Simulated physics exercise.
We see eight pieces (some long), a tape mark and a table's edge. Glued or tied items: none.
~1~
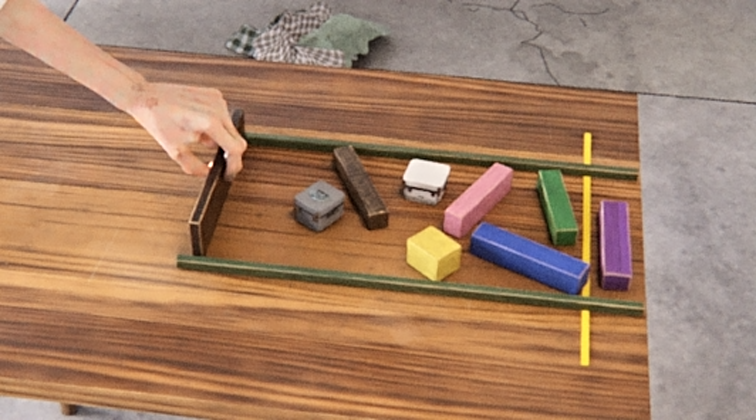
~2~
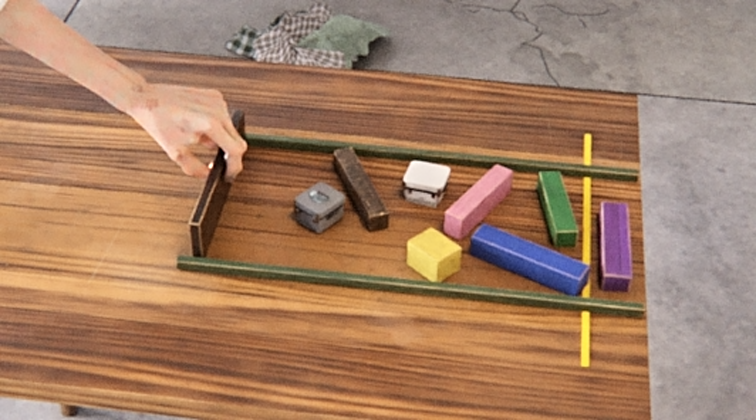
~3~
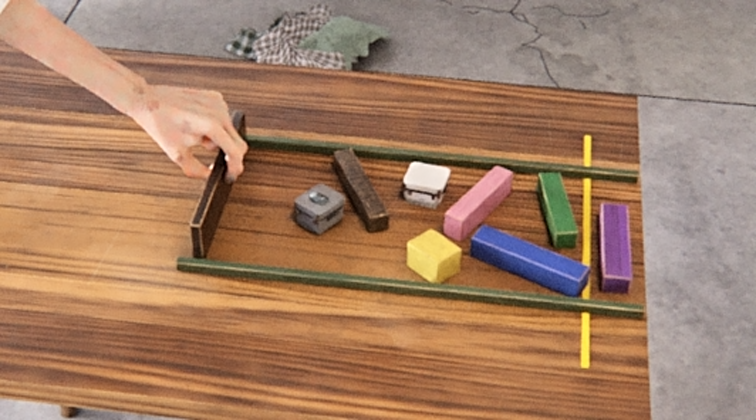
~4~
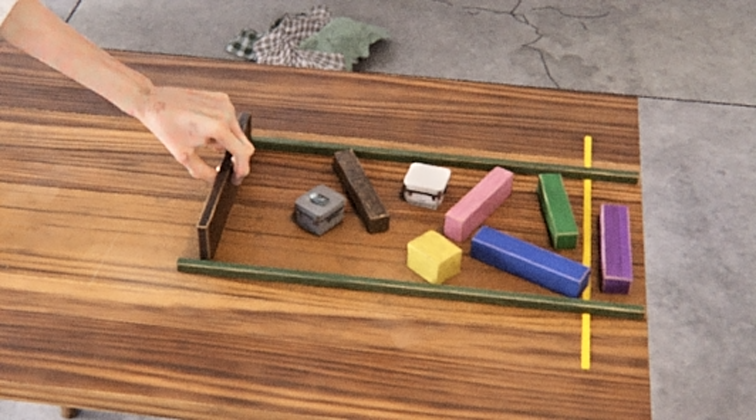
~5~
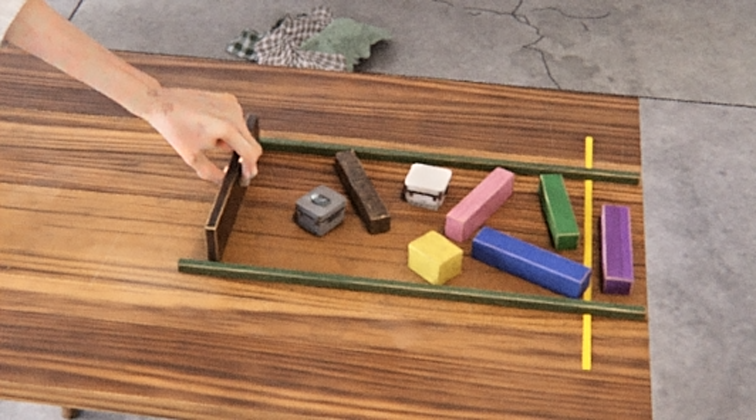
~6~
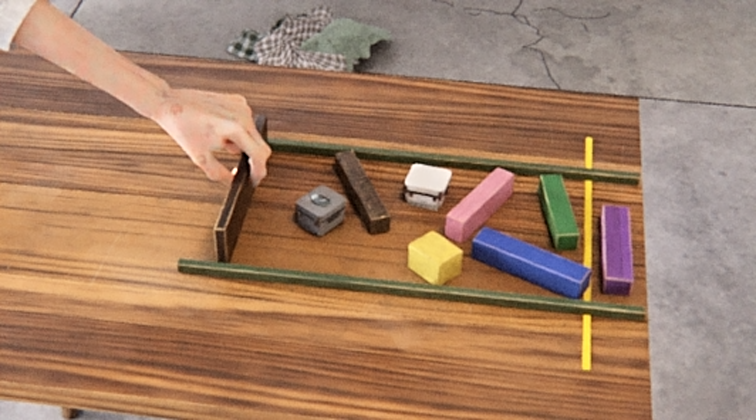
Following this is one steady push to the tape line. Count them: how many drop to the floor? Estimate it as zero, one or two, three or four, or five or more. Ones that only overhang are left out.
Estimate: Three or four fall off.
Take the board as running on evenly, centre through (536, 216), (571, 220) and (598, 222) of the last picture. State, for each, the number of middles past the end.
Middles past end - pos 1: 1, pos 2: 4, pos 3: 5.
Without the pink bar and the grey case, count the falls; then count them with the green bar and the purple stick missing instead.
That makes 2 fallen, then 2 fallen in the other try.
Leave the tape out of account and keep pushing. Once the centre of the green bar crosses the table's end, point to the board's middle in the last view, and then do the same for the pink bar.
The middle is at (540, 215) when it's the green bar, and at (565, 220) when it's the pink bar.
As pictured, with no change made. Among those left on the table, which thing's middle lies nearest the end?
Closest at the end: The white case.
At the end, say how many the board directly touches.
Number: 3.
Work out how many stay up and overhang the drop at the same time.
Overhanging ones - 2.
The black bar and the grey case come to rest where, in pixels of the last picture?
In the last picture the black bar sits at (619, 211) while the grey case sits at (607, 242).
Early on, none off yet; purple stick at rest near (616, 249); green bar at rest near (558, 212); blue stick at rest near (530, 264).
A while later, none off yet; purple stick travelled a little near (634, 245); green bar travelled a little near (584, 214); blue stick travelled about its own width near (608, 276).
Finally, the number that fall off is three or four; lost, pink bar, blue stick, green bar and purple stick.
